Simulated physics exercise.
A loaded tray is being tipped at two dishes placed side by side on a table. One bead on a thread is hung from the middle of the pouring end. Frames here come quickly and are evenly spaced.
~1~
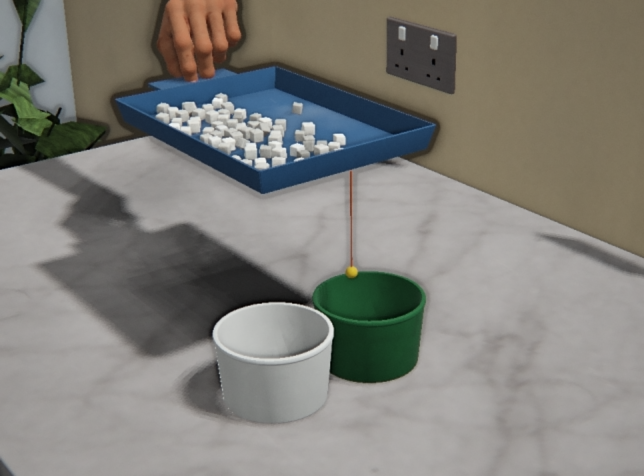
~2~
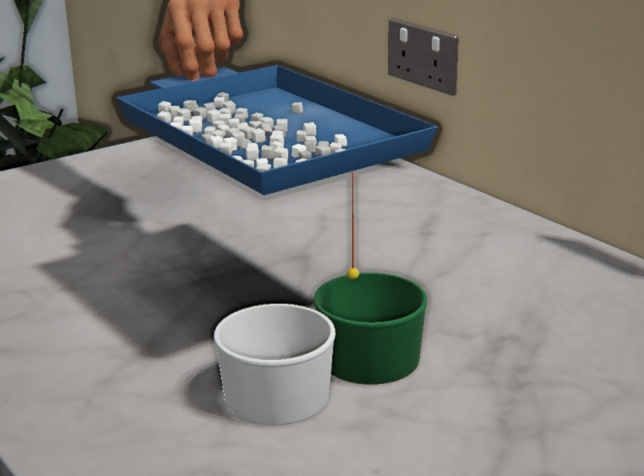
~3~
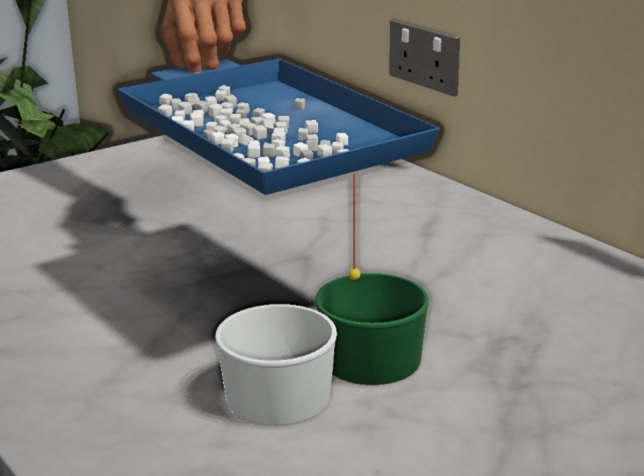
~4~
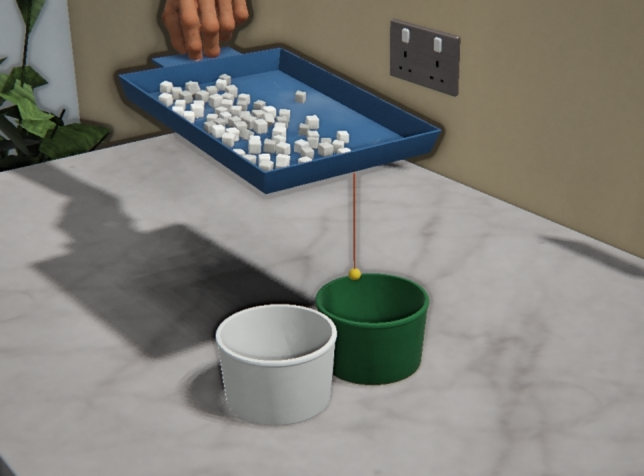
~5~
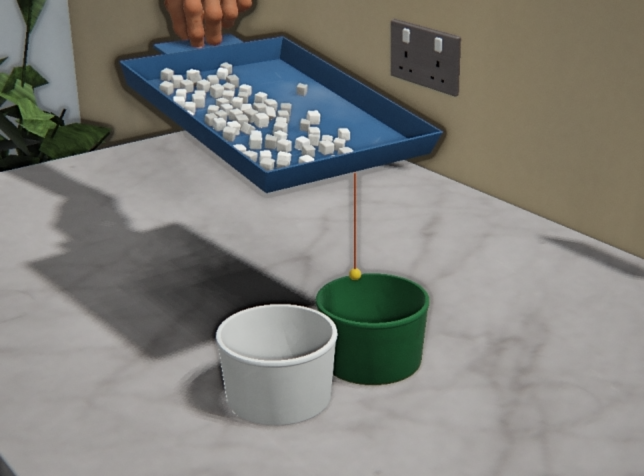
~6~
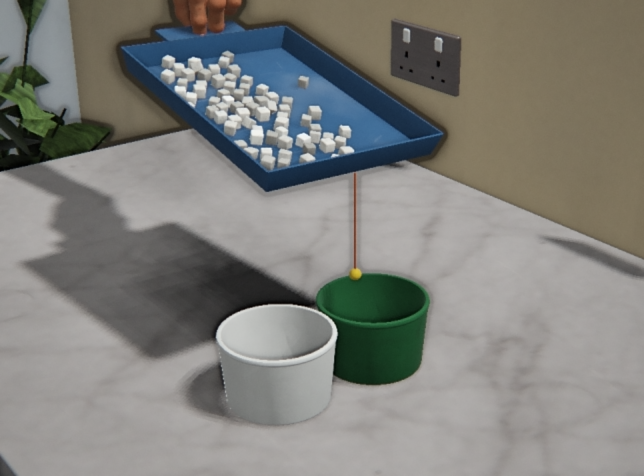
The clip opens on a hand holding a blue tray of small white cubes above a white dish and a green dish on a marble surface, a yellow bead hanging on a thread. The hand gradually raises the tray's far end, tilting it slightly toward the viewer, while the cubes stay clustered and the dishes stay put.
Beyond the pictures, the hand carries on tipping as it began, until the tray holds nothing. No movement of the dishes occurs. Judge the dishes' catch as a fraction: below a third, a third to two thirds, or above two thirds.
The two dishes will gather not even a third of the load.
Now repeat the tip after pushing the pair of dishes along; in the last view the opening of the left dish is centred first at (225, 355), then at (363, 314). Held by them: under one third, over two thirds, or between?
Initially below one third, afterwards beyond two thirds.
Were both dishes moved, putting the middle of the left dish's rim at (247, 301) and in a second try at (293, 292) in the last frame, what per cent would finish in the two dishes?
About 0 and 0 per cent.
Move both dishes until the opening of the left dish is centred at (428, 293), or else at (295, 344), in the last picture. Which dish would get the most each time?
With the first placement it's the one to the left, with the second it's the one to the right.
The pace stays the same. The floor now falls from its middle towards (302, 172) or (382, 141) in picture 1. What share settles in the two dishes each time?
In turn some 70 and 10 per cent.
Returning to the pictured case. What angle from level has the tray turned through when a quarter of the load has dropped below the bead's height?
Somewhere near 105°.
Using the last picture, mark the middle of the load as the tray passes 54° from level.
I'd put the middle of the pieces at roughly (344, 139).
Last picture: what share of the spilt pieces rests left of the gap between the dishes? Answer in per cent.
Roughly 0 in a hundred.
Soon after the last picture, tray tipped steeply; all on the tray.
A little later, tray tipped right over; nearly all on the tray; a small part outside both.
Later still, tray tipped past a quarter turn; about a quarter in the right dish; most outside both.
At rest, tray tipped past a quarter turn; none in the left dish; about a quarter in the right dish; most outside both.
